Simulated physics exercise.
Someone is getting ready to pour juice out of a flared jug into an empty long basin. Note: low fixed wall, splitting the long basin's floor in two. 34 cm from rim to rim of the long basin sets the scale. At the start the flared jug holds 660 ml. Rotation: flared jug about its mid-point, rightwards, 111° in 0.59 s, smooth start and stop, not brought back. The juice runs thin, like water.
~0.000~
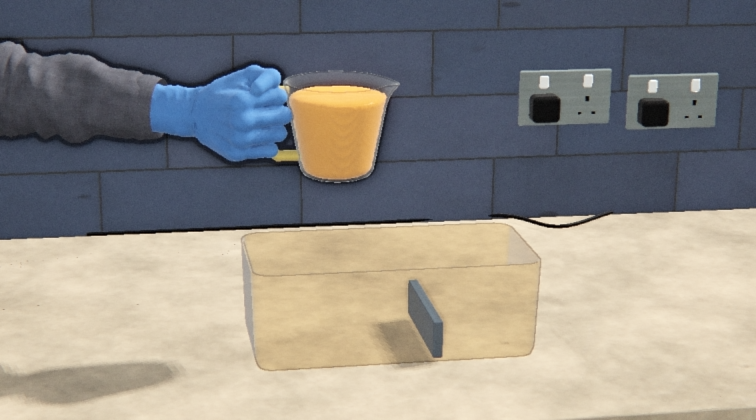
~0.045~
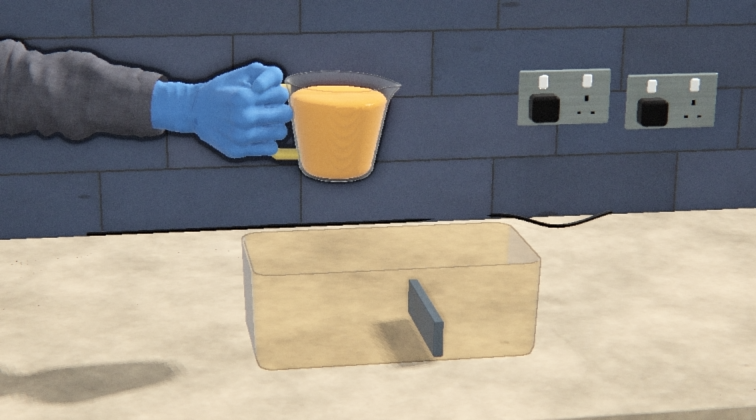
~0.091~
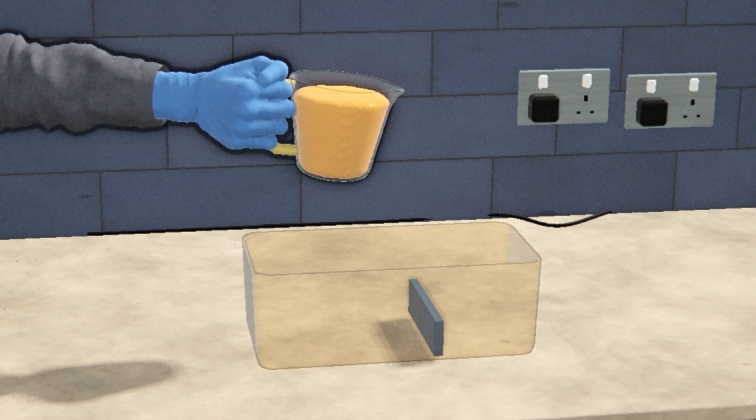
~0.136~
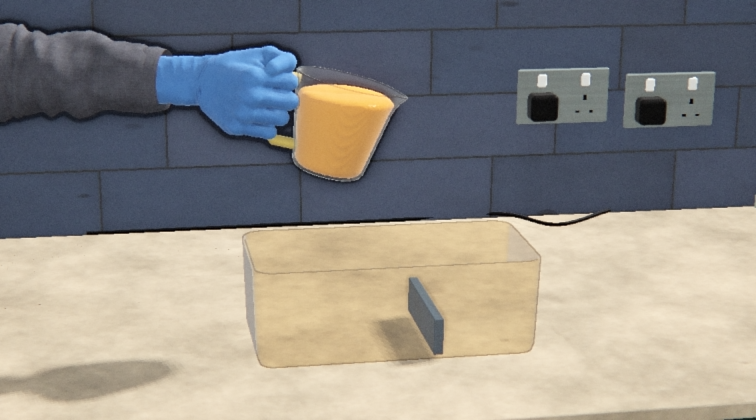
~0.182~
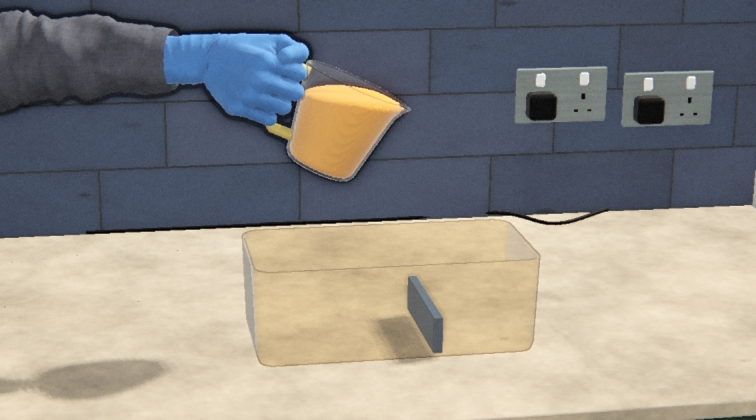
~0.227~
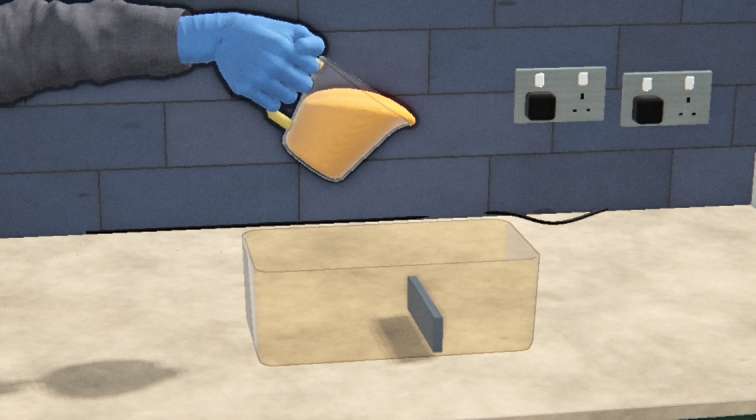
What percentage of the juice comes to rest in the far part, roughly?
57 %.
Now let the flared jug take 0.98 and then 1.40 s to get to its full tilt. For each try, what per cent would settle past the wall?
Try 1: Approx. 75 %; try 2: Approx. 80 %.
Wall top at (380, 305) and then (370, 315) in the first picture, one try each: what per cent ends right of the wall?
90 per cent first, 85 per cent second.
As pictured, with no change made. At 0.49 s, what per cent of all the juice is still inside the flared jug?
Around 36 in a hundred.
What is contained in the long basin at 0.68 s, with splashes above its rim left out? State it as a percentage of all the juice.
Looks like about 86 % of the whole amount.
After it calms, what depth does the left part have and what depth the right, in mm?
Some 8 mm on the left and 22 mm on the right.
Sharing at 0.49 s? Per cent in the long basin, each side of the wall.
Roughly 0 sits left and 32 sits right.
By 0.49 s the tilt is 103° and 35 per cent is still to pour, 0 is left of the wall and 32 right of it.
By 0.68 s the tilt is 111° and 3 per cent is still to pour, 29 is left of the wall and 57 right of it.
By 0.87 s the tilt is 111° and 0 per cent is still to pour, 40 is left of the wall and 57 right of it.
By 1.09 s the tilt is 111° and 0 per cent is still to pour, 40 is left of the wall and 57 right of it.
At rest 40 per cent lies left of the wall, 57 right of it and 3 outside.
